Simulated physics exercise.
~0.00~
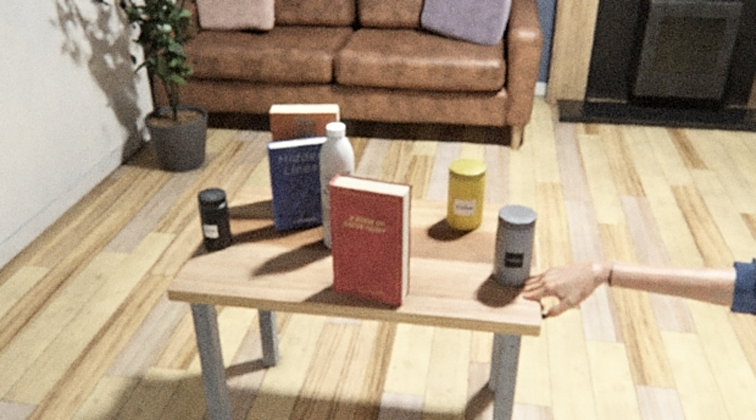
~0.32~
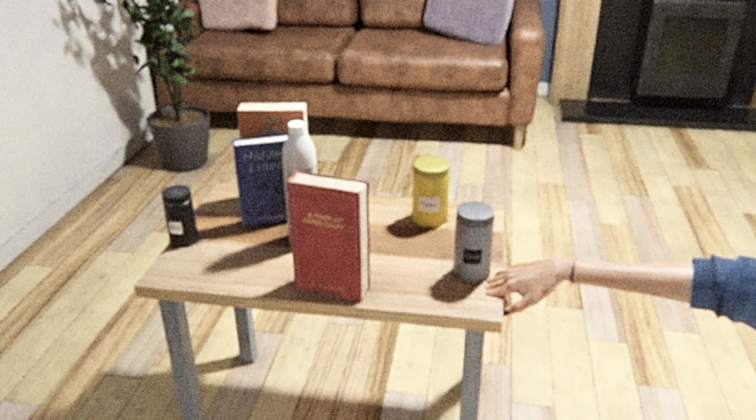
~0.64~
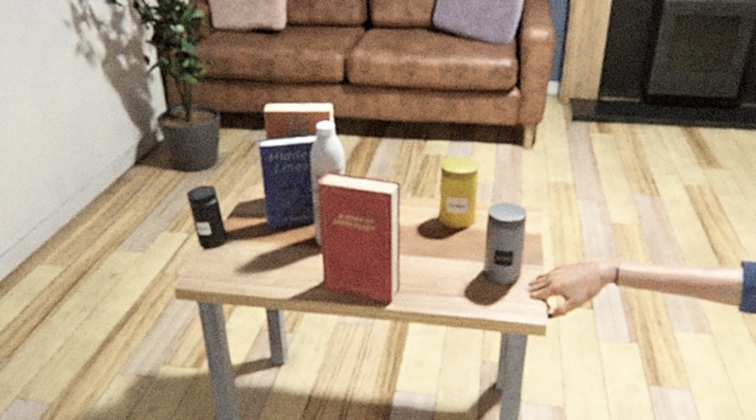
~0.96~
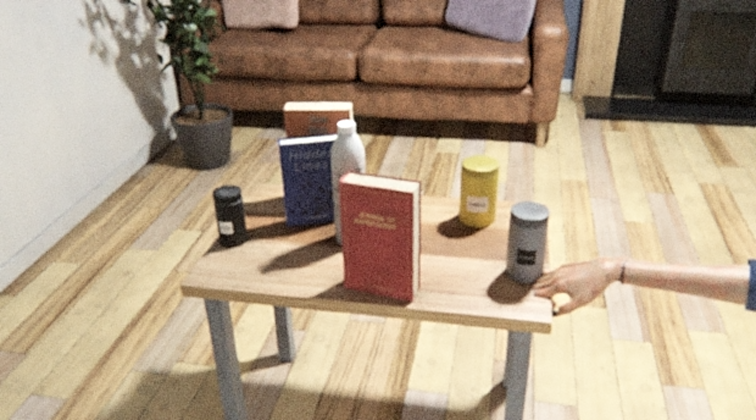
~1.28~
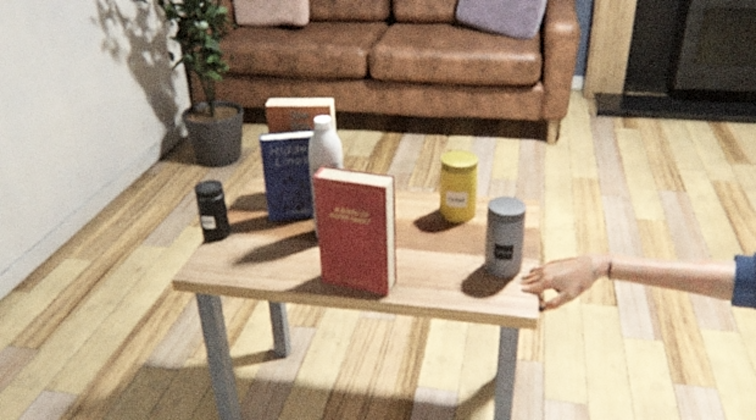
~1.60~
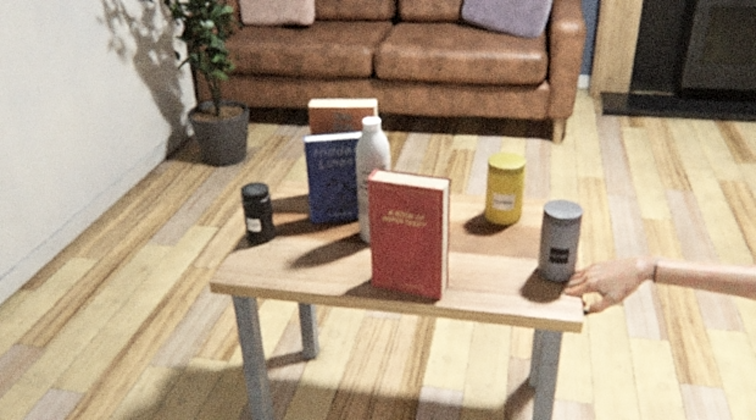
At the start, a white bottle, three jars in black, yellow and grey, and three upright books in blue, orange and red stand on a small wooden table before a brown leather sofa, with a hand at the table's right edge. The table shifts a little to the left with the hand at its edge, then comes back to the right. It slides left once more as the view drifts slightly left, and then returns to the right. Nothing topples along the way. By the end, all seven items are still standing on the tabletop, in much the same arrangement.
